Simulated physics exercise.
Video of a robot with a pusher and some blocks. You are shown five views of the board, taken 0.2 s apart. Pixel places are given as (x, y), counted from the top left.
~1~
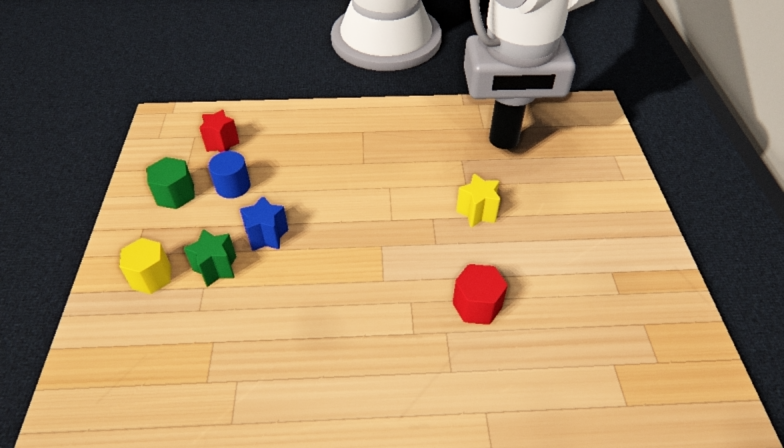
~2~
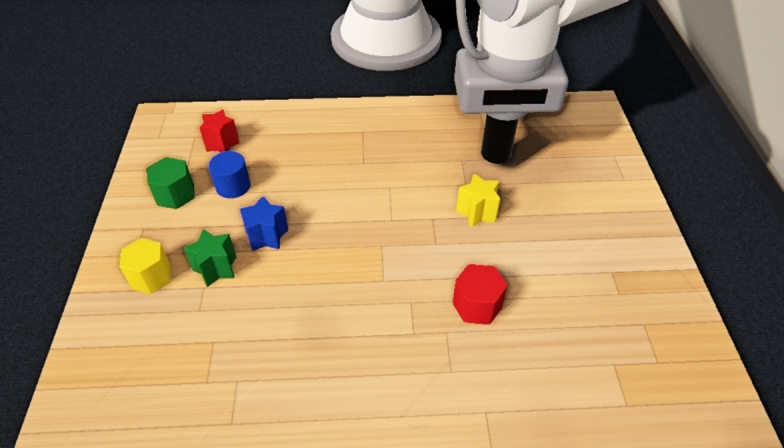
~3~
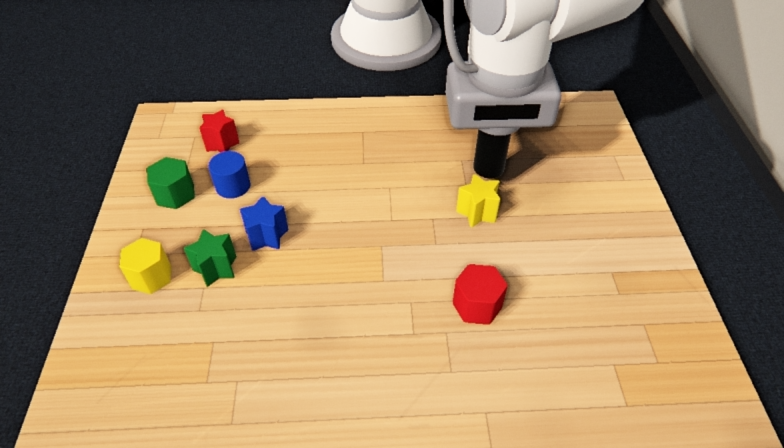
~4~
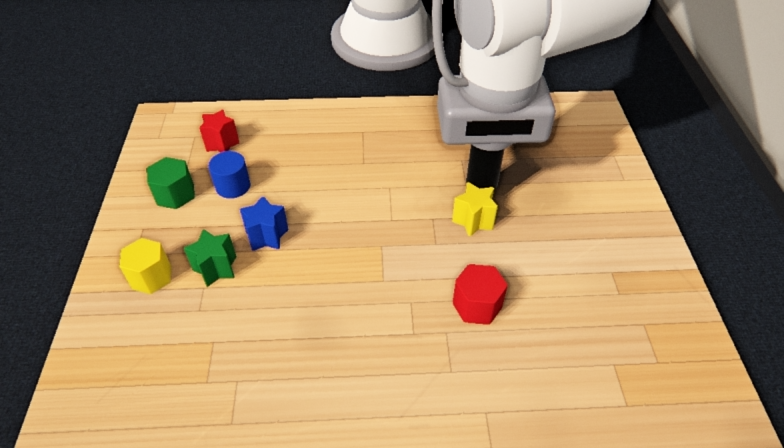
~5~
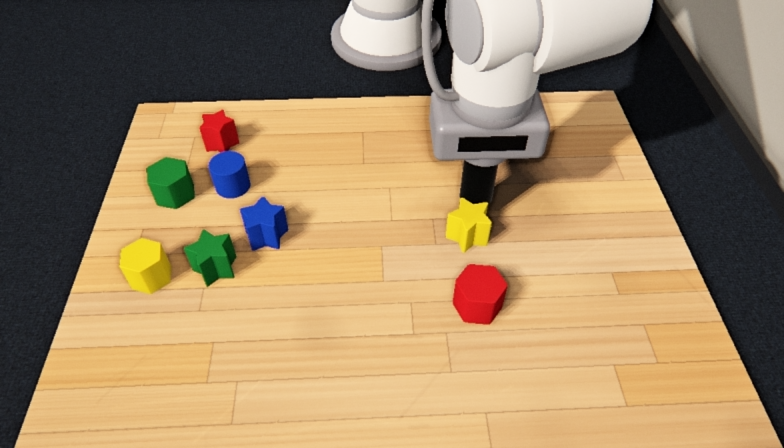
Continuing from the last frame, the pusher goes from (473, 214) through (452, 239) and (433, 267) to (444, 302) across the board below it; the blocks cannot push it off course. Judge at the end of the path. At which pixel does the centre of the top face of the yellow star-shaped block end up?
Around (453, 309).
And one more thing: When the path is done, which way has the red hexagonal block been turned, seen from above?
Viewed from above, counterclockwise.
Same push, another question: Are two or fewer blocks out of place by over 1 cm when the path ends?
In short: Yes.
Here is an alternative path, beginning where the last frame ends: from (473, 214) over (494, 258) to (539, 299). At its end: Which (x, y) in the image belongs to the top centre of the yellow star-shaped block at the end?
My prediction: (473, 248).
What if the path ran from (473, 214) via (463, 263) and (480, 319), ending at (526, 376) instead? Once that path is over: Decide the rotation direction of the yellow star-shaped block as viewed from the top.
Clockwise.
On the path given first. One third of the way, pusher at (454, 223); yellow star-shaped block at (456, 241), turned 15° anticlockwise.
Two thirds of the way, pusher at (434, 252); yellow star-shaped block at (447, 272), turned 35° anticlockwise; red hexagonal block at (486, 292), turned 15° anticlockwise.
At the end, pusher at (446, 286); yellow star-shaped block at (453, 309), turned 25° anticlockwise; red hexagonal block at (505, 318), turned 65° anticlockwise.
